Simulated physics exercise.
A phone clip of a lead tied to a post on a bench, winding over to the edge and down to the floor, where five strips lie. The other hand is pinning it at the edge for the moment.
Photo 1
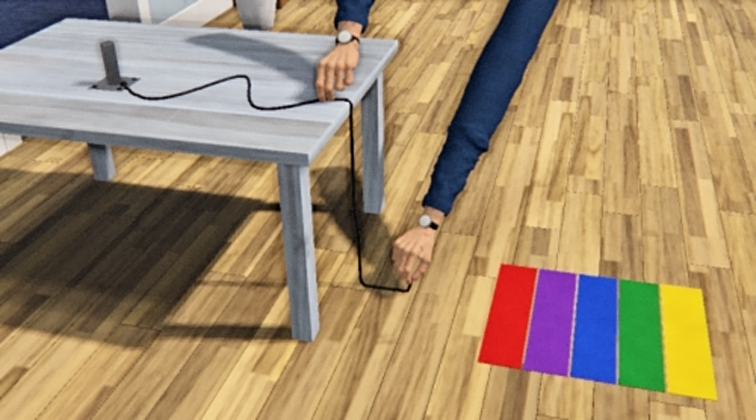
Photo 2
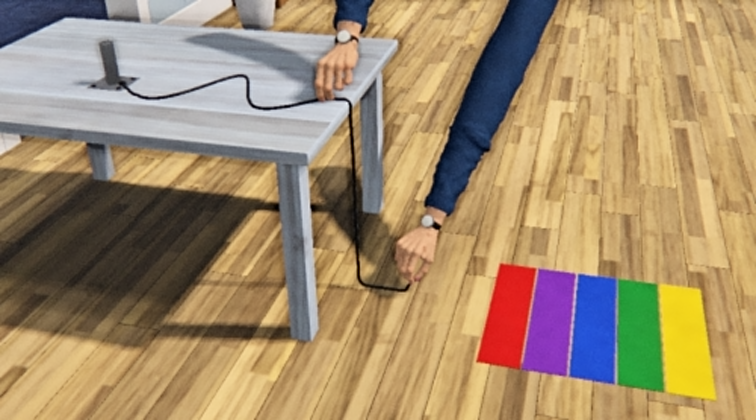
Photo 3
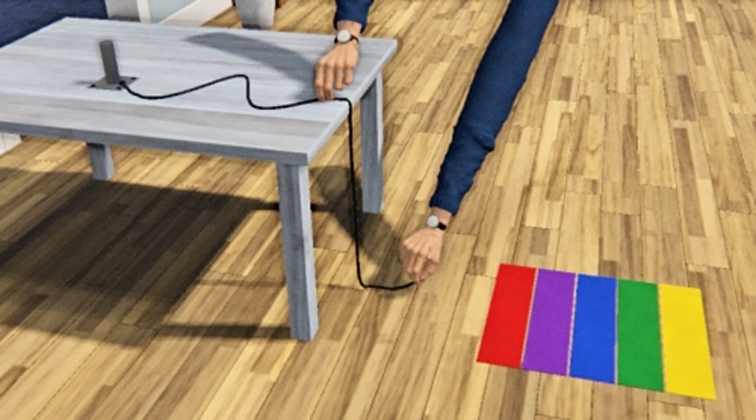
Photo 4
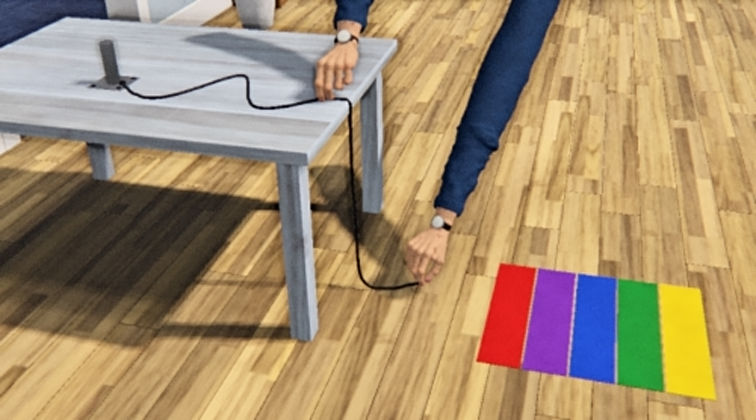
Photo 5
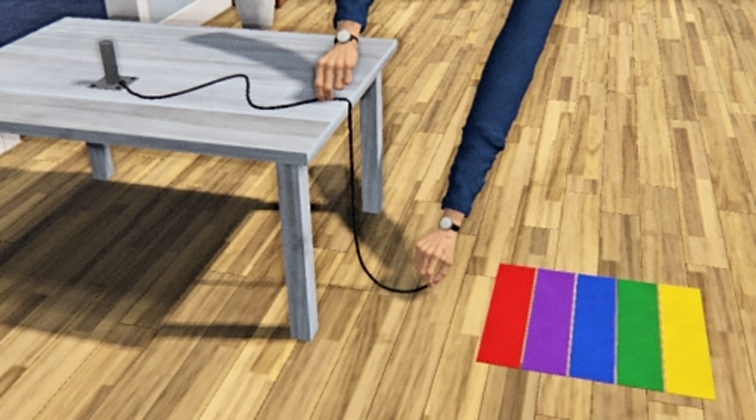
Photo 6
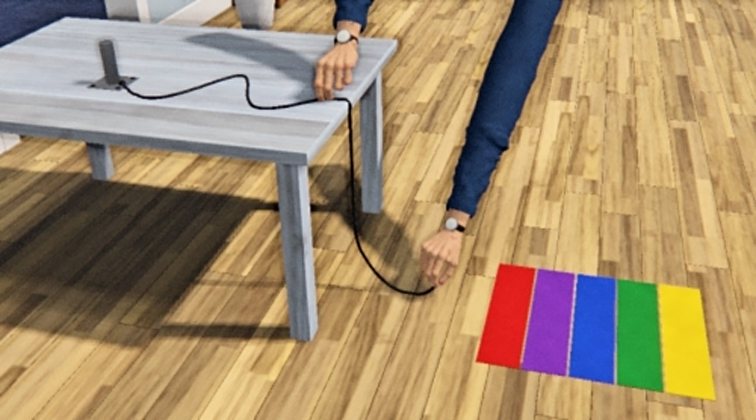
The clip opens on a black cord running from a post across a grey table, one hand pressing it at the edge while another holds its end near the floor, left of five coloured strips. The lower hand then moves slowly a short way right, drawing the hanging cord into a slanting curve.
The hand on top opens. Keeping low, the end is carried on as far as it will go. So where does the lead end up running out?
Over yellow.
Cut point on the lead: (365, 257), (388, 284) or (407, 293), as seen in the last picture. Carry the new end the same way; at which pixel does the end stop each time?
Roughly (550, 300), (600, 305), (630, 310).
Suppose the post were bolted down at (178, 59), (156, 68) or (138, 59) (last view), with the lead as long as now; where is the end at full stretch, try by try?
Around (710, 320), (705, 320) and (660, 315).
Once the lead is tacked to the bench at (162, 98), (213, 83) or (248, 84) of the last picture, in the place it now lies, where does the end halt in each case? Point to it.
Try by try, around (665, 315), (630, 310) and (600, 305).
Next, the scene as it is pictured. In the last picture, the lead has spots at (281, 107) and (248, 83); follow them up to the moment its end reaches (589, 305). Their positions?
In order: (362, 141) and (300, 95).
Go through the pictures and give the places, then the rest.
The first picture shows end (411, 280); red (503, 345); purple (548, 352); blue (594, 359); green (642, 366); yellow (690, 374).
The second picture shows end (414, 280); lead through (140, 97) (226, 79) (251, 103) (340, 100) (354, 186) (358, 266).
The third picture shows end (419, 280).
The fourth picture shows end (424, 281); lead through (140, 96) (226, 79) (251, 103) (340, 100) (353, 185) (359, 266).
The fifth picture shows end (433, 282).
The sixth picture shows end (438, 283); lead through (140, 96) (225, 79) (250, 103) (339, 100) (352, 186) (370, 265).
Early on, end near (589, 304); over blue.
Midway, end near (647, 313); over green.
At the end of the slack, end near (683, 318); over yellow. The end stops over the yellow strip.
